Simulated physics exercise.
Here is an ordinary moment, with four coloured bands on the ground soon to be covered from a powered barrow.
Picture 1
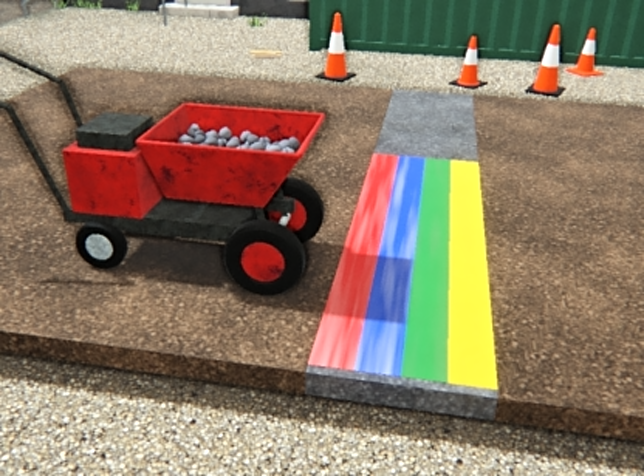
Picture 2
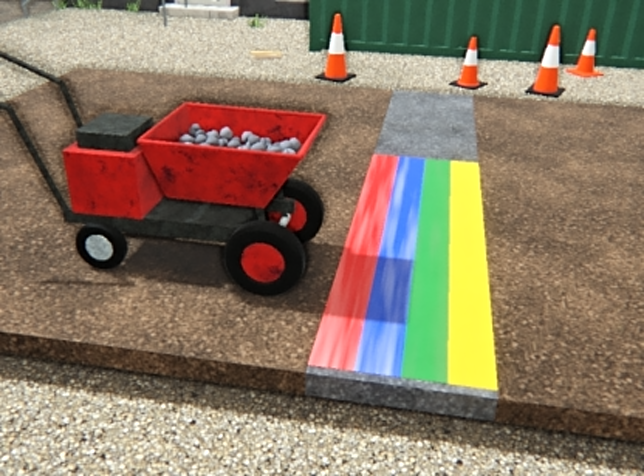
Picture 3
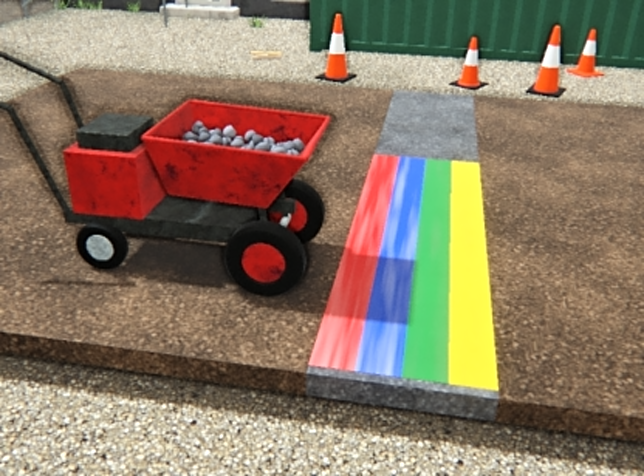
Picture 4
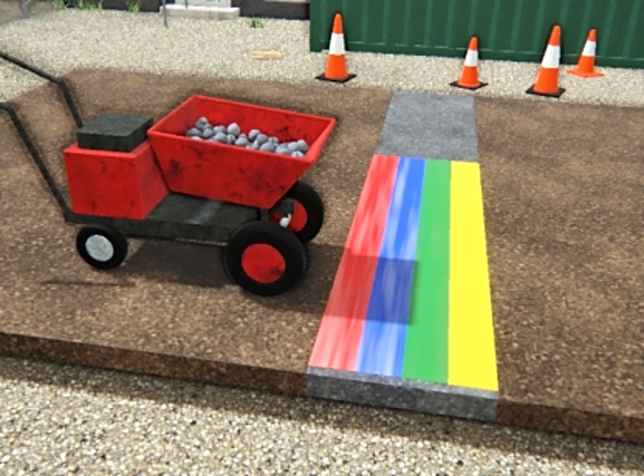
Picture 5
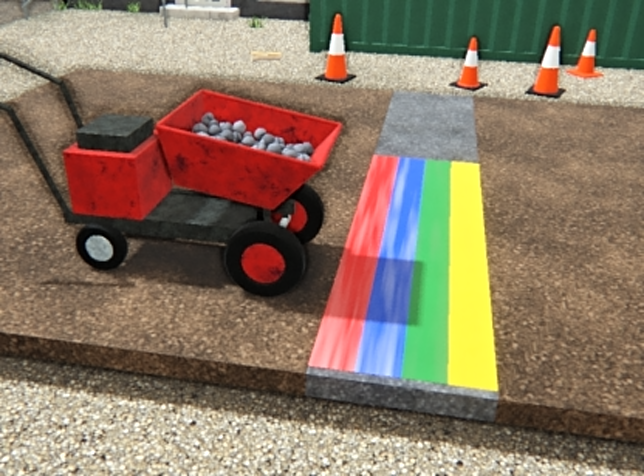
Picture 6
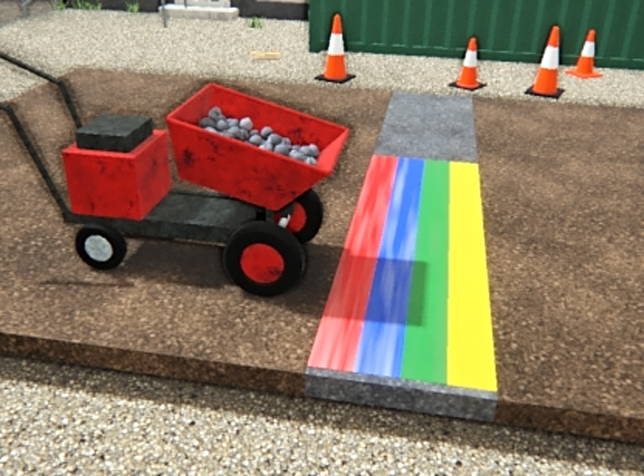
On a patch of brown ground beside red, blue, green and yellow strips, a red powered barrow stood still while its skip, loaded with grey cobbles, tilted slightly forward to the right.
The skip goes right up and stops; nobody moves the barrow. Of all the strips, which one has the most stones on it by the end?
Most stones end on the green strip.
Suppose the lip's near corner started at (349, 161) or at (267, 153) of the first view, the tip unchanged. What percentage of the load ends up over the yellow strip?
First spot: 40 %, second spot: 10 %.
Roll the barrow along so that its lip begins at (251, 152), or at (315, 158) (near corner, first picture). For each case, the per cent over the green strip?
It works out to 20 per cent in the first case and 40 per cent in the second.
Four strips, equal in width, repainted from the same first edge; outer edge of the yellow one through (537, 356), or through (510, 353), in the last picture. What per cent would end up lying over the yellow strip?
Shares in order: Close to 10 %; close to 20 %.
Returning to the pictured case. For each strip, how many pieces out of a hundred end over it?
Split by strip in per cent: Red 0; blue 20; green 35; yellow 20.
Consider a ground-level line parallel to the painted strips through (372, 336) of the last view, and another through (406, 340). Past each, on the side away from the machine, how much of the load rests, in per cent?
Respectively 90 and 60 %.
Soon after the last picture, skip tipped steeply; all in the skip.
A little later, skip tipped right over; most in the skip; a small part over the blue strip; a small part over the green strip; a stray few over the yellow strip.
Later still, skip tipped right over; a small part in the skip; about a quarter over the blue strip; about a third over the green strip; about a quarter over the yellow strip; a small part off the paint.
At rest, skip tipped right over; a small part in the skip; none over the red strip; about a quarter over the blue strip; about a third over the green strip; about a quarter over the yellow strip; a small part off the paint.
